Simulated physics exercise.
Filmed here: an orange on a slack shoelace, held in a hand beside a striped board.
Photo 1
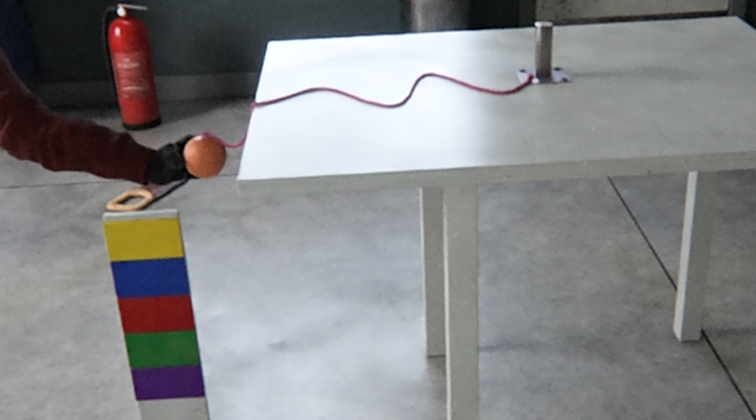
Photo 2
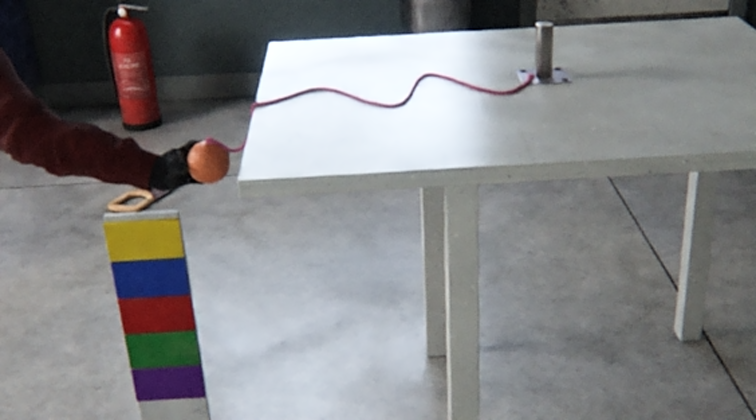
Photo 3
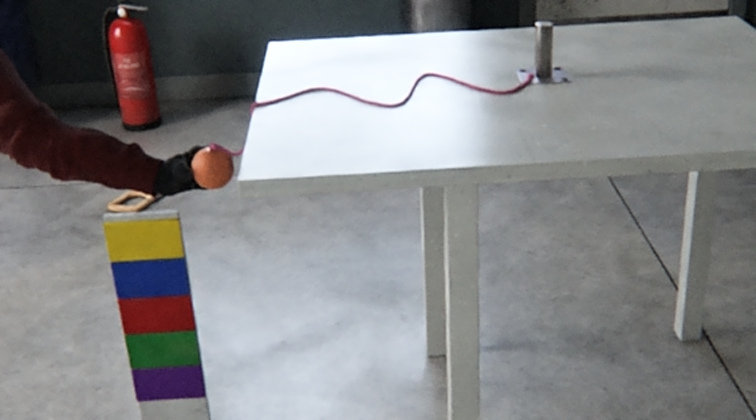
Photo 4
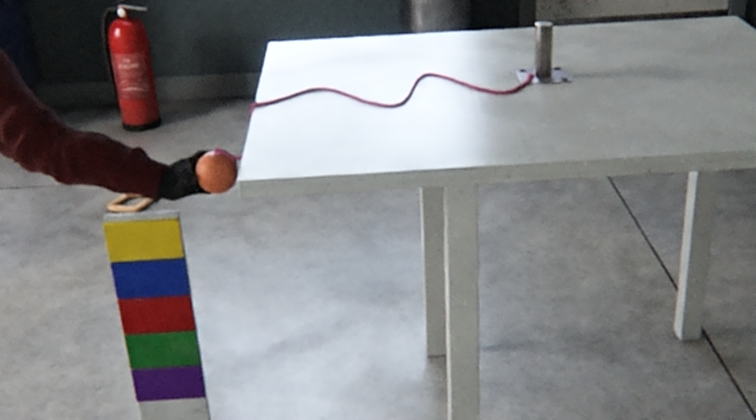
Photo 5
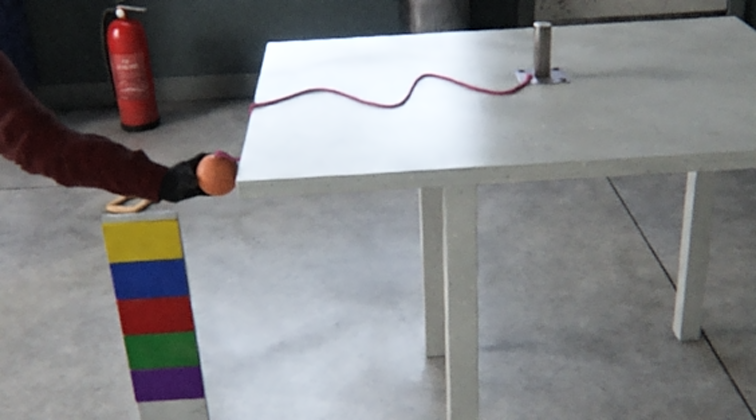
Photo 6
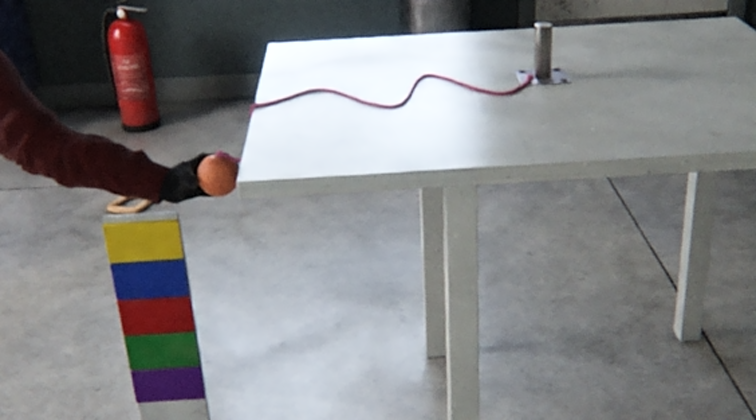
In a room with a grey concrete floor, seen from slightly above by a still camera, a white table stands at right and a red fire extinguisher at back left. A dark-gloved hand holds an orange ball-like object by the table's left edge, above a striped board, with a slack reddish cord winding across the tabletop to a metal post. The hand shifts the orange object slightly right and down, then stays nearly still.
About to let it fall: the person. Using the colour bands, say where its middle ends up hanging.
Its middle ends up at the green band.
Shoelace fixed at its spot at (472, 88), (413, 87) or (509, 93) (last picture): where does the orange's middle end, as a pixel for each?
Near (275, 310), then (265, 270), then (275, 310).
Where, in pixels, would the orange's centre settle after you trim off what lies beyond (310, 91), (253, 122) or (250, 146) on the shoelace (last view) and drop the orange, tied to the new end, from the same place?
In order, roughly (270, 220), (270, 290) and (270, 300).
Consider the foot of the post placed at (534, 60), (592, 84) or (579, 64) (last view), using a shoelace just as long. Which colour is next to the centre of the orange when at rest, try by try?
Green; red; red.
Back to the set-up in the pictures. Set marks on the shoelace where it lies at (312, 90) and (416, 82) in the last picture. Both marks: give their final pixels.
(266, 193) for the first, (345, 95) for the second.
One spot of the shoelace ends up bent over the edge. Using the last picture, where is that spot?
It's the bit near (376, 105).
A little later, orange near (240, 318); level with red.
Next, orange near (304, 322); level with green.
Later still, orange near (267, 339); level with green.
When it is over, orange near (282, 335); level with green. The shoelace holds its middle at green.
